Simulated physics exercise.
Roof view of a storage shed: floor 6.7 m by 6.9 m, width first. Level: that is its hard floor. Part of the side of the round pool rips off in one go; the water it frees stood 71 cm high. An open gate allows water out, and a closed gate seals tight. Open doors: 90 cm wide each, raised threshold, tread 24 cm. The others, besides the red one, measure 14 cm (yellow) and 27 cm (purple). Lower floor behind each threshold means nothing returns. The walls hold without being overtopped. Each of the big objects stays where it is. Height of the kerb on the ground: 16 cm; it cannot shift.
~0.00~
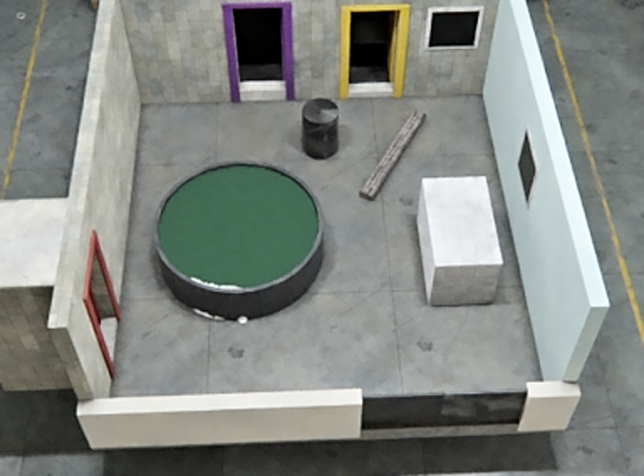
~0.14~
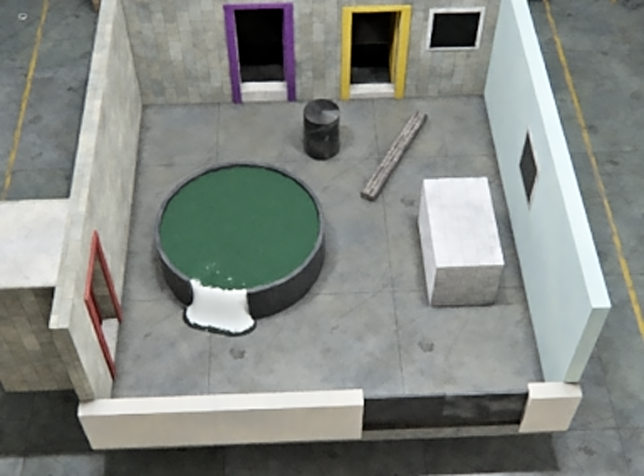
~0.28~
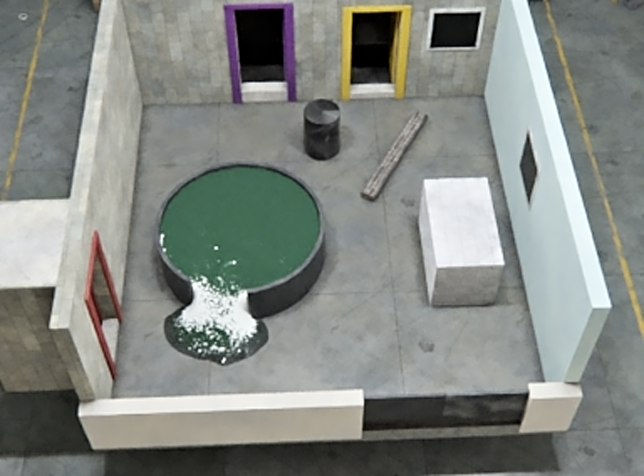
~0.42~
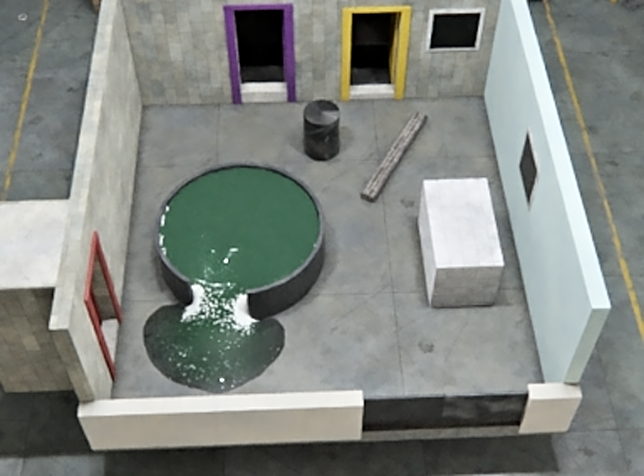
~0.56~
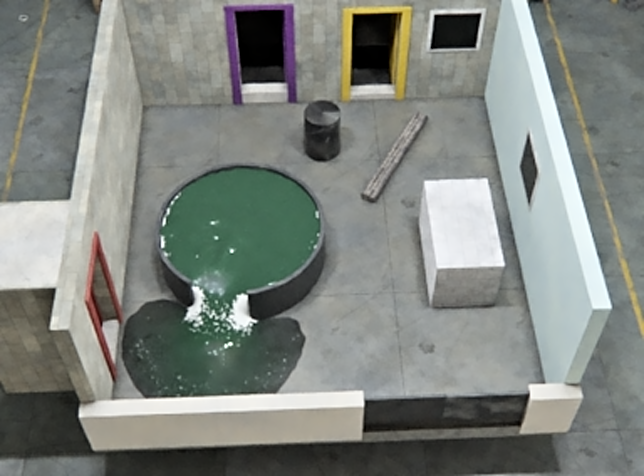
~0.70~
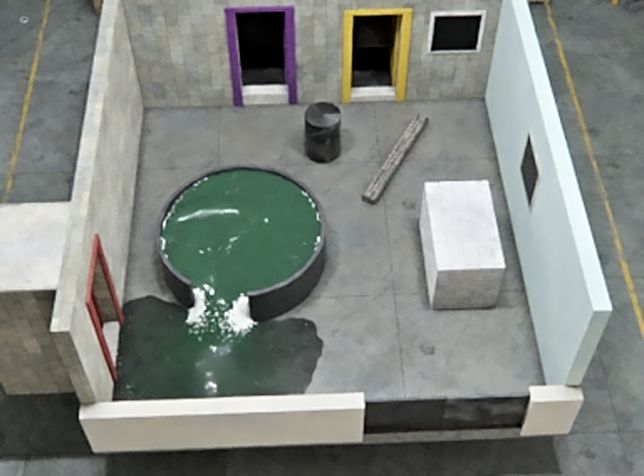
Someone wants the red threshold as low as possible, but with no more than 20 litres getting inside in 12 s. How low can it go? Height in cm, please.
No lower than roughly 24 cm.
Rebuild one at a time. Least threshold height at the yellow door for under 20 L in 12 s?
Yellow: Roughly 7.5 cm.
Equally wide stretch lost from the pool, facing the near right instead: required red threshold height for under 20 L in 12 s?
In that case you'd want it roughly 7.5 cm high.
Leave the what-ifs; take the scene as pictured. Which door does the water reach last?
The yellow door.
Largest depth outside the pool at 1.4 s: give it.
Max depth: Near 52 cm.
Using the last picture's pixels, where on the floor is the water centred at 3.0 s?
The water is centred near (239, 302).
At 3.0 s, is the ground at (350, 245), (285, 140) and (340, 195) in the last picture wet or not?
Spot one bone dry, spot two bone dry, spot three bone dry.
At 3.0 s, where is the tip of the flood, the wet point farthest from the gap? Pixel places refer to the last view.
At about (551, 412).
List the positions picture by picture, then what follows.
Still water, 71 cm deep, in the round pool at (239, 226); the red door at (103, 311) is dry, in the first frame.
The gap is at (220, 306), the front 0.3 m out at (234, 333); the back of the round pool holds 71 cm, in the second frame.
The front is at (223, 360), 0.8 m from the gap at (220, 308); 0.9 m2 of floor is wet, 71 cm left at the back, in the third frame.
The gap is at (220, 309), the front 1.3 m out at (214, 387); the back of the round pool holds 71 cm, in the fourth frame.
Water pours out at (221, 310) and has run 1.8 m, to a hidden place; about 5 cm deep outside, 71 cm at the back, in the fifth frame.
The front is at a hidden place, 2.2 m from the gap at (221, 311); 5.1 m2 of floor is wet, 71 cm left at the back; water is at the red door at (106, 315), in the sixth frame.
After 1.4 s water covers 15 % of the floor, deepest (52 cm) near (110, 429); 17 cm at the red door, 1 litre in over its 13 cm threshold.
After 3.0 s water covers 35 % of the floor, deepest (37 cm) near (110, 429); 24 cm at the red door, 70 litres in over its 13 cm threshold.
After 12.0 s water covers 95 % of the floor, deepest (13 cm) near (110, 429); 9 cm at the red door, 192 litres in over its 13 cm threshold.
At the red door as built, the water arrived by 0.7 s and peaked near 27 cm at 2.4 s.
With a threshold of 20.5 cm, 45 litres would have come in within the 12 s; with 27.5 cm, 7 litres. So under 20 litres takes about 24 cm.
